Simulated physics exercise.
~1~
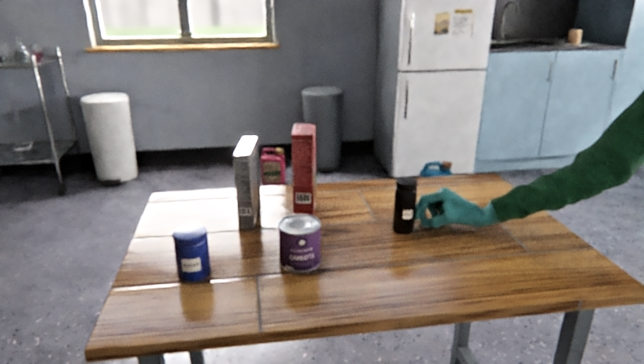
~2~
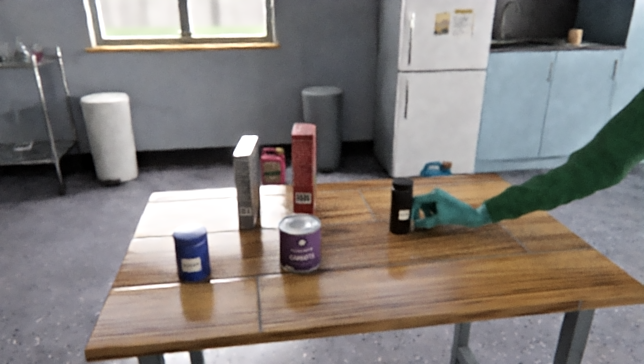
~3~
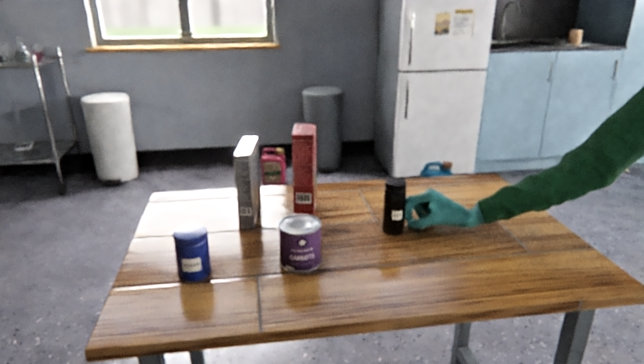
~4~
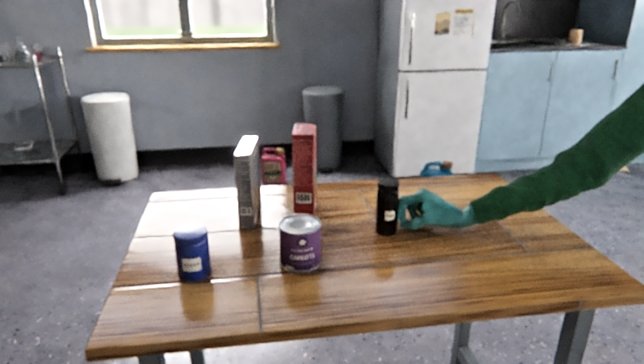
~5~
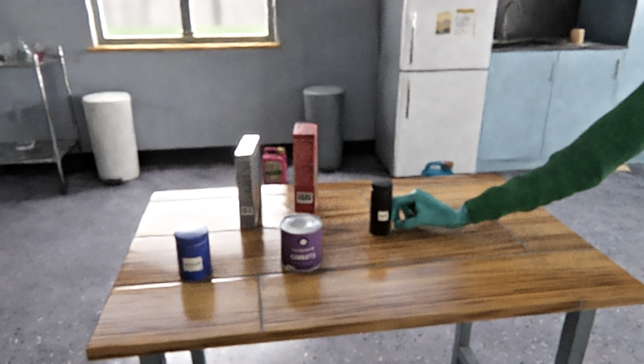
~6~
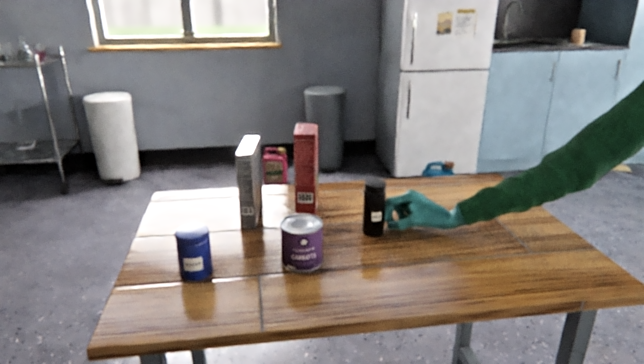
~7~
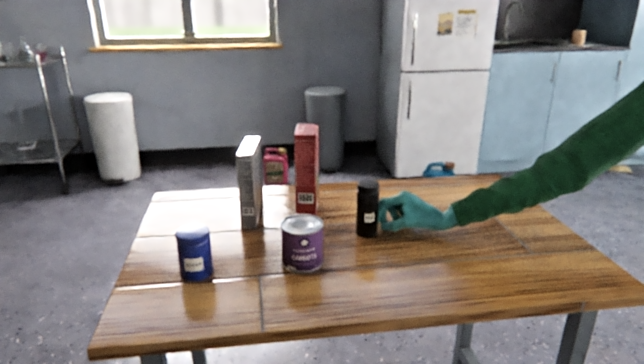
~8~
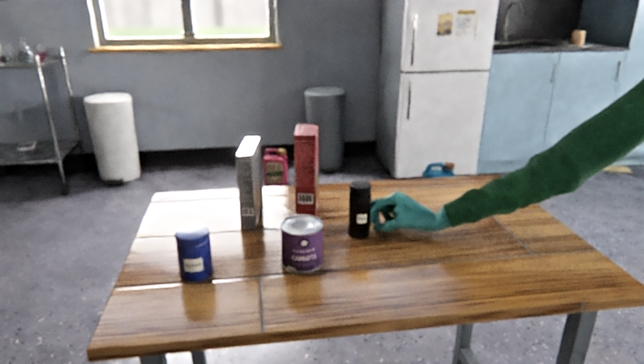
In the video, a teal-gloved hand in a green sleeve gently pushes an upright black shaker leftward across a wooden table. The red and grey packets, blue jar and purple tin stay in place, and the shaker ends still standing, closer to them, with the hand beside it.
